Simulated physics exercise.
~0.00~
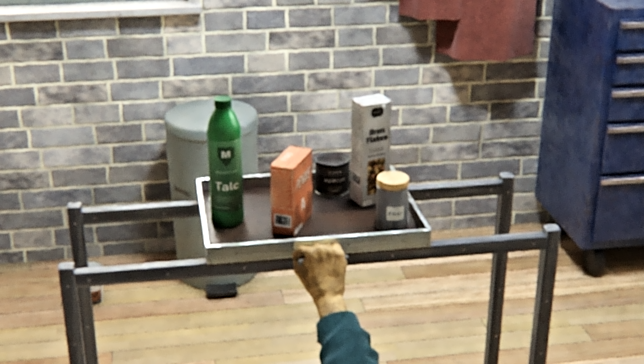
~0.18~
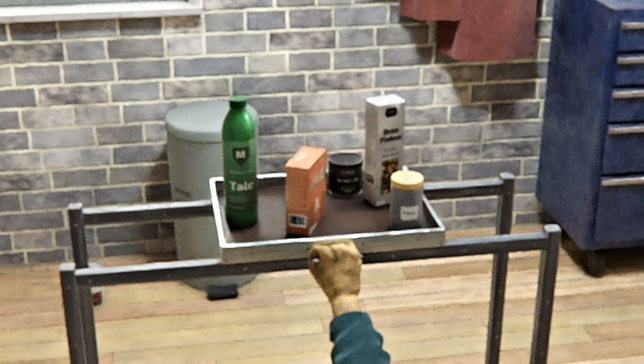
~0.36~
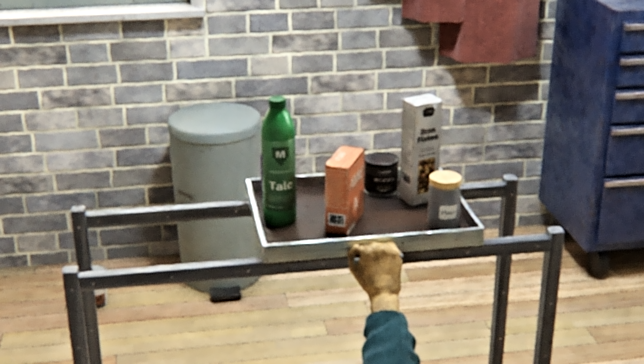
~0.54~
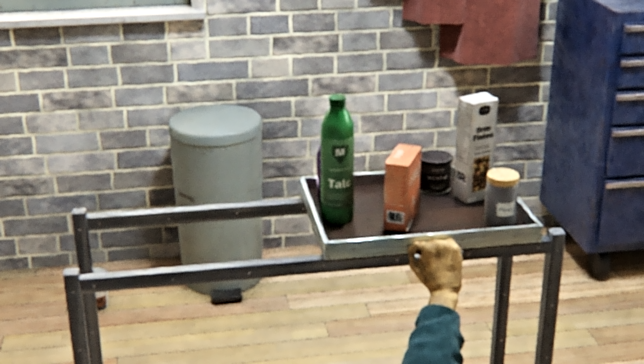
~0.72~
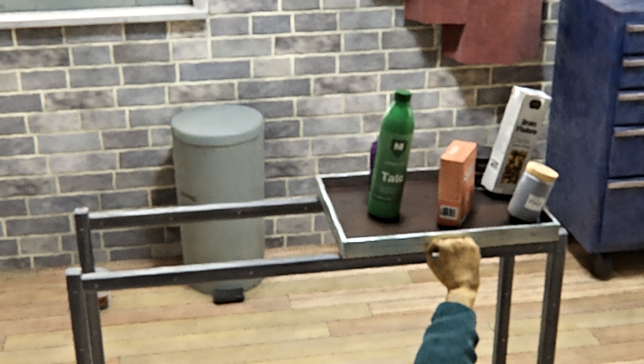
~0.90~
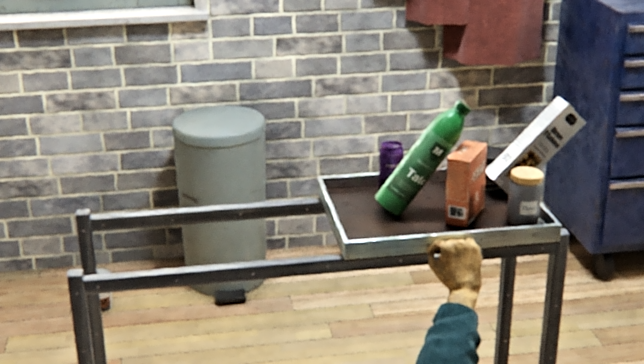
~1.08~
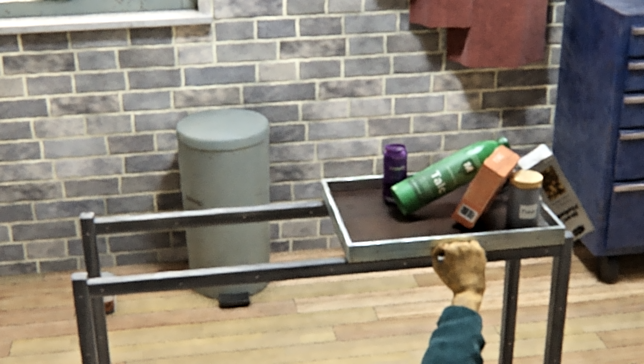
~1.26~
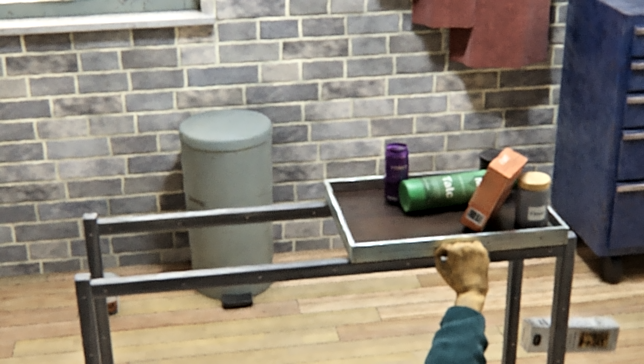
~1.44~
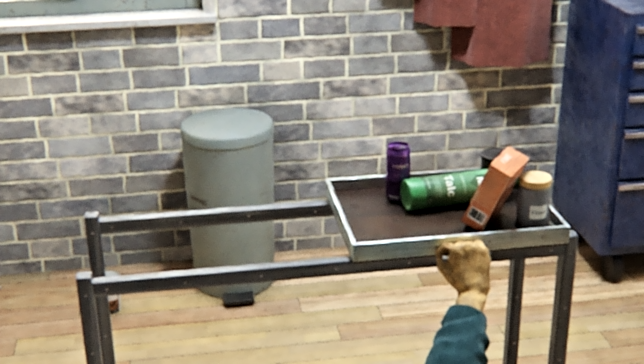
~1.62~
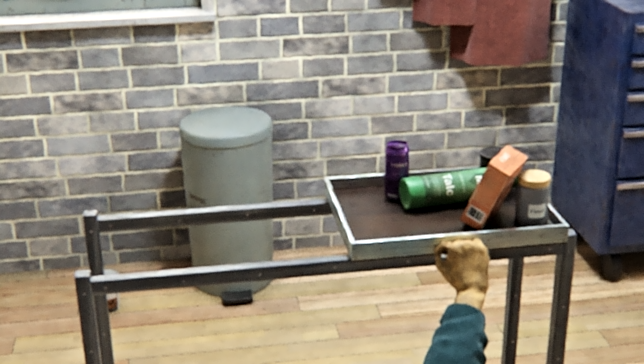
In a room with a grey brick wall and wooden floor, seen from the front and slightly above, a gloved hand is at the front edge of a tray on a metal frame. The tray holds a green bottle at left, an orange packet and black tin in the middle, and a white carton and grey jar at right. The tray slides right, revealing a purple can behind the bottle, then stops at the frame's right end. The bottle and carton tip rightward, and the carton falls to the floor. Finally, the bottle lies beside the leaning packet, while the can and jar stand.
